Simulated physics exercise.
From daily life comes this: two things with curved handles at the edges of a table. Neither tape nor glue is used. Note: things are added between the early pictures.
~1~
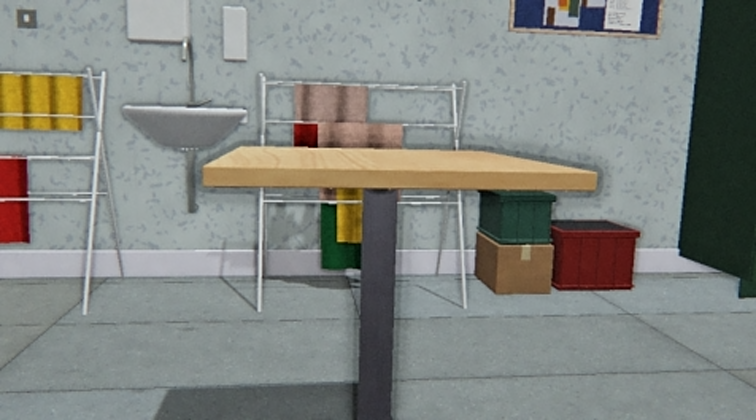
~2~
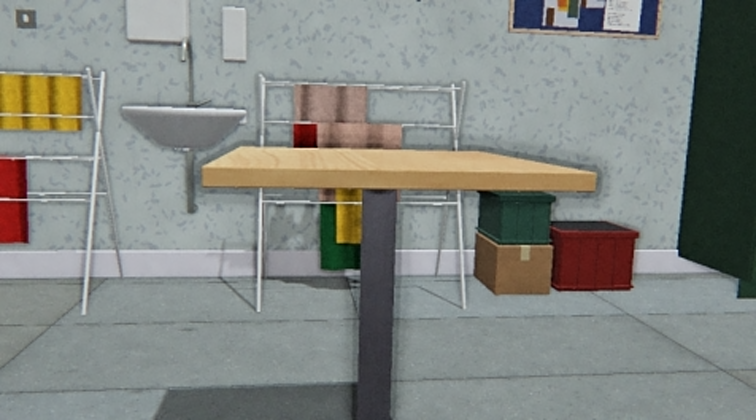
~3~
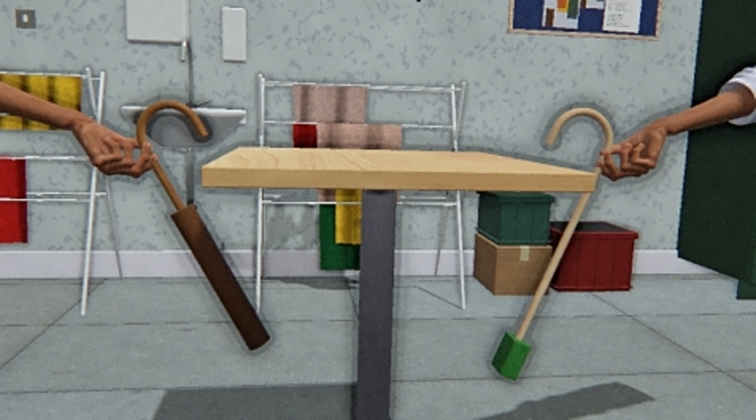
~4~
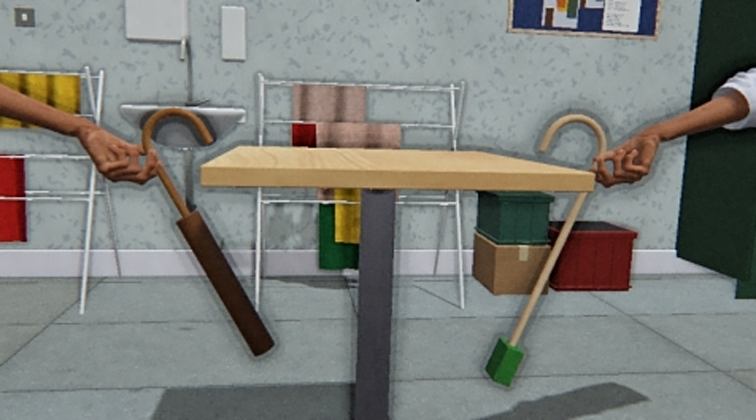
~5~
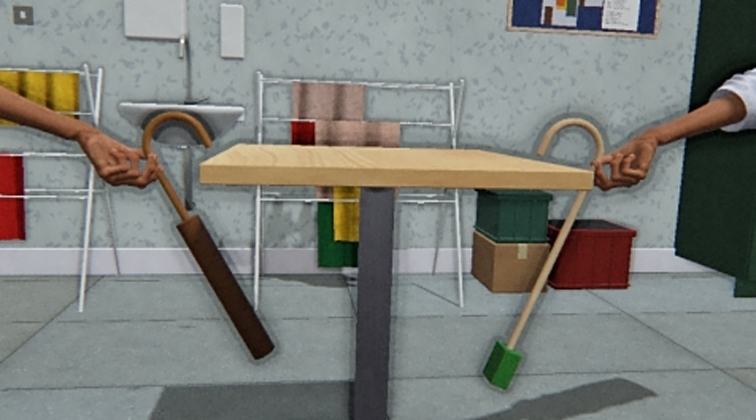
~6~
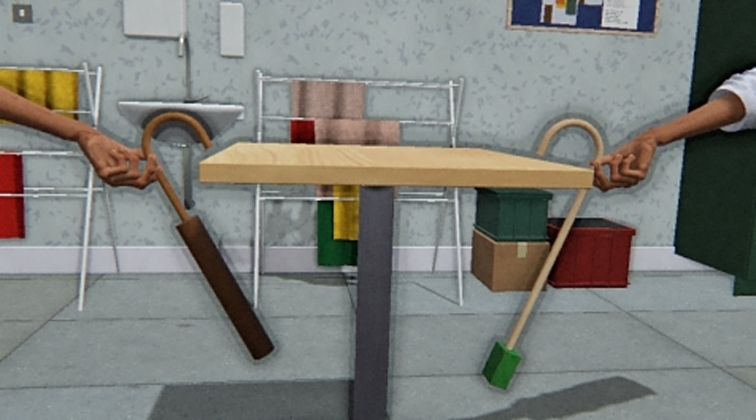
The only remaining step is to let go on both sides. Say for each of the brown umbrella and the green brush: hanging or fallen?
In order: I bet the brown umbrella goes down, I bet the green brush goes down.
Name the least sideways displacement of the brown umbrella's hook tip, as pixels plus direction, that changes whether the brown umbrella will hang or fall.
It takes a move of some 12 pixels to the right.
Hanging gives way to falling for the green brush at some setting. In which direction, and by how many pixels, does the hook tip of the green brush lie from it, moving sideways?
Roughly 16 pixels left.
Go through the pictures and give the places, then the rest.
The first picture shows table (381, 164).
The second picture shows table (380, 165).
The third picture shows still on the way; brown umbrella (218, 225); table (380, 165).
The fourth picture shows still on the way; green brush (531, 246); table (379, 164).
The fifth picture shows still on the way; brown umbrella (224, 236); table (378, 163).
The sixth picture shows in place, still held; brown umbrella (224, 236); green brush (528, 250); table (378, 161).
Then, 0.30 s past the last view, brown umbrella in the air near (225, 397); green brush come down near (526, 364).
Then, 0.50 s past the last view, brown umbrella in the air; green brush in the air near (576, 386).
Finally, the brown umbrella falls to the floor; the green brush falls to the floor.
